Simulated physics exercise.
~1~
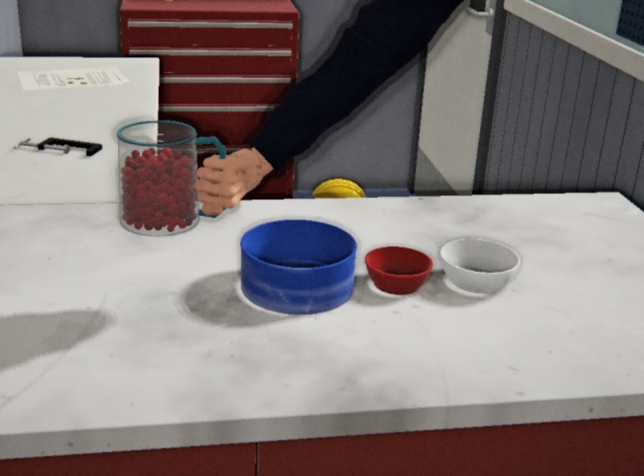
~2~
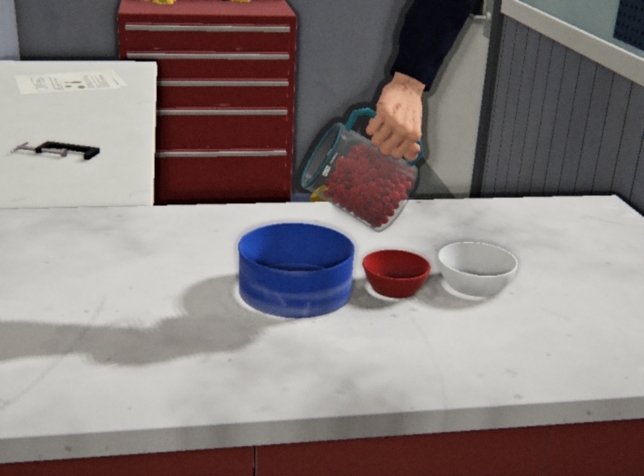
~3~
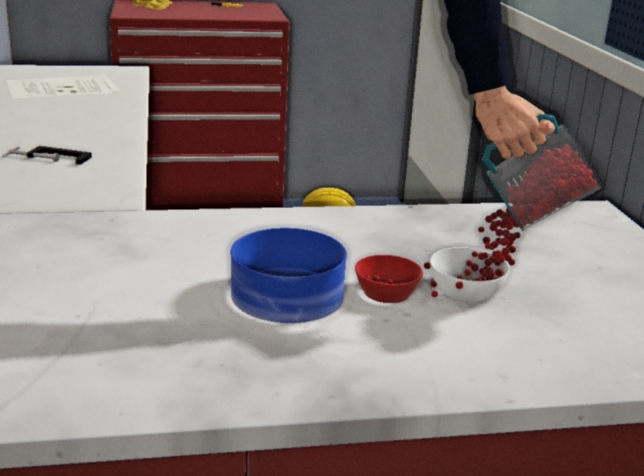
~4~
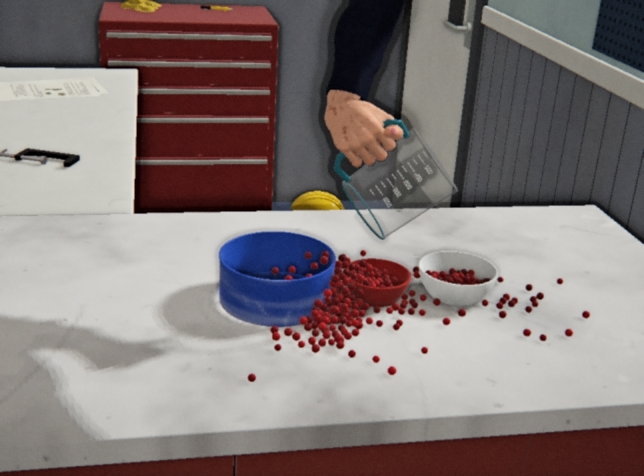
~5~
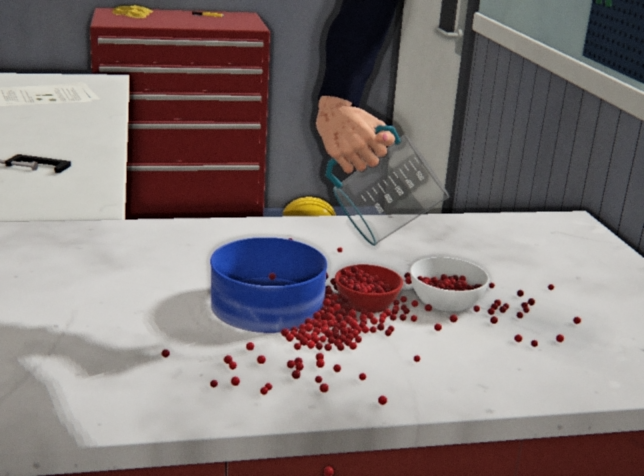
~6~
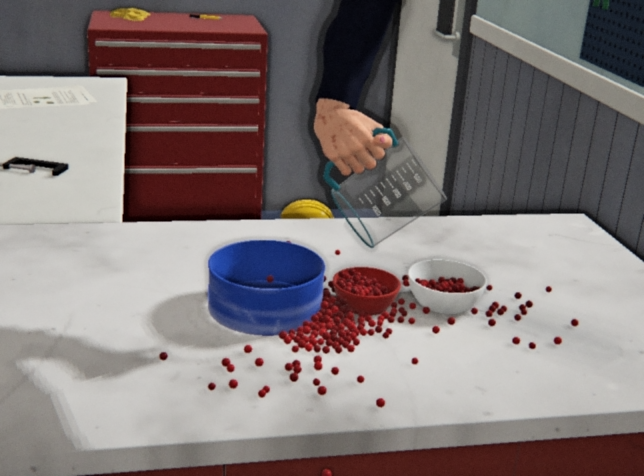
On a pale marble-like worktop in a workshop, with a red drawer cabinet behind, a blue pot, a red bowl and a white bowl stand in a row. A hand holds a clear jug of cranberries by its teal handle at the left and carries it right, tipping it on the way. Beyond the white bowl, the cranberries pour out, some into that bowl. The hand then moves the jug back left, emptying it over the red bowl and toward the pot. Finally, the jug hangs tilted and empty, both bowls hold cranberries, few reach the pot, and many lie scattered on the worktop.
